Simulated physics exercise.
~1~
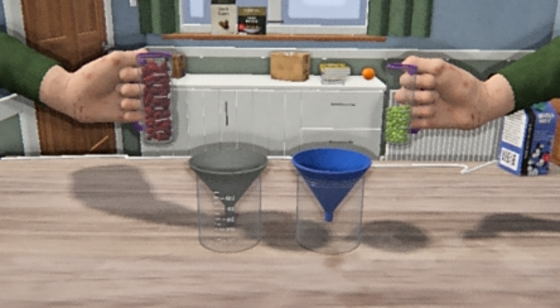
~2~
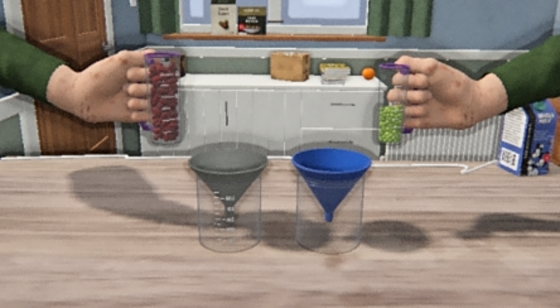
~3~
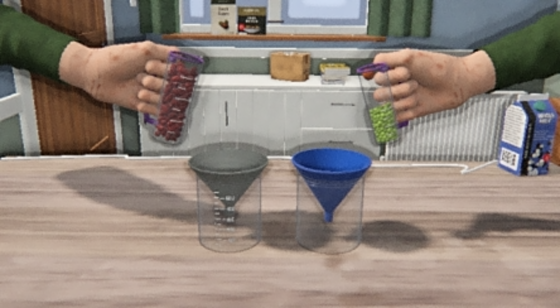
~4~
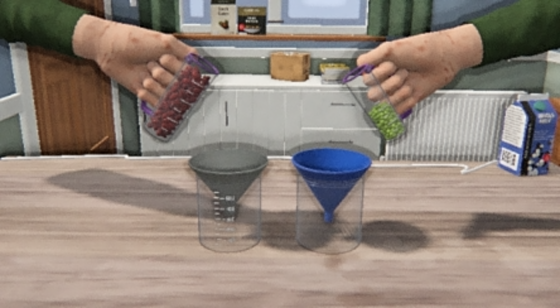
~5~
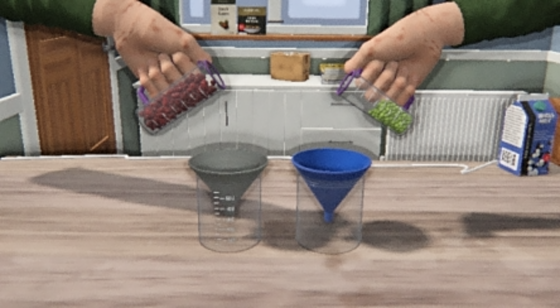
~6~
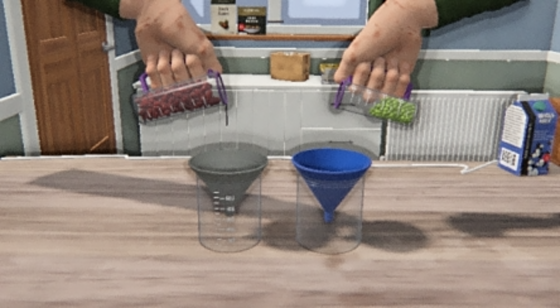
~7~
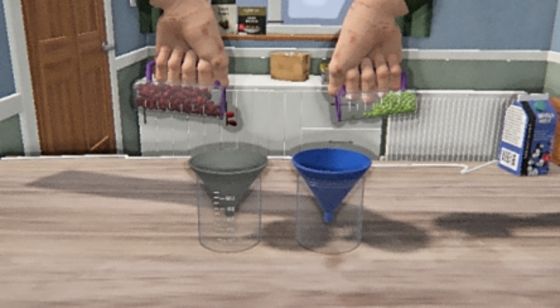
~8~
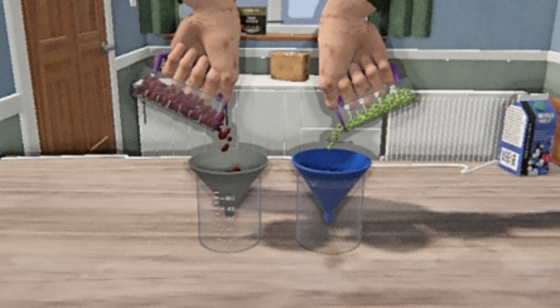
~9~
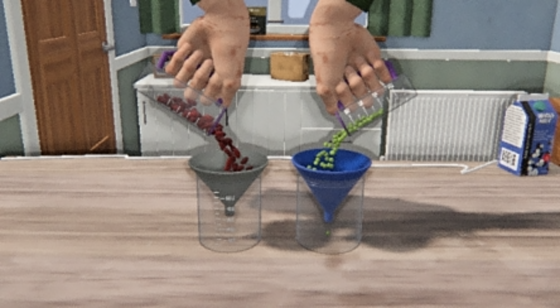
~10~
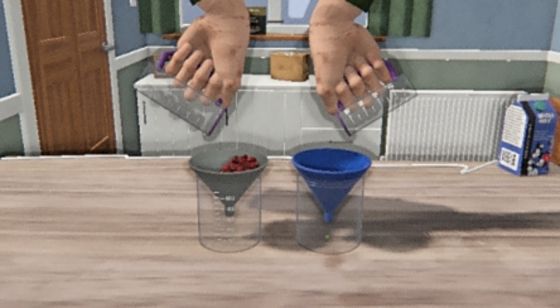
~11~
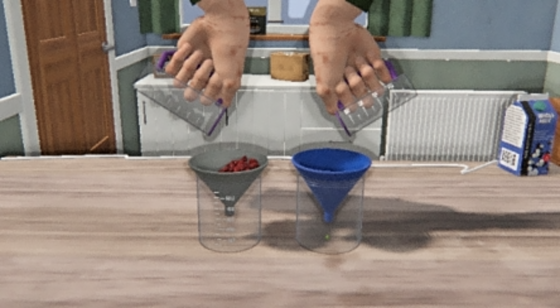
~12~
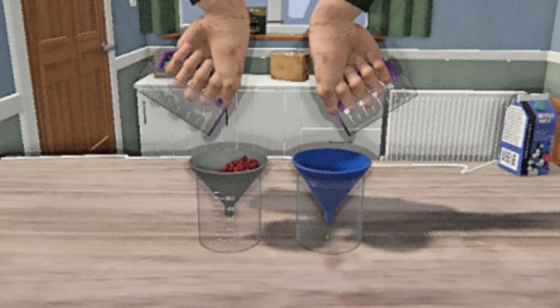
Two hands tipped clear cups over a grey funnel and a blue one, pouring dark red pieces on the left and small green ones on the right. The red pile stayed stuck in the grey funnel, while barely any green showed below the blue one.
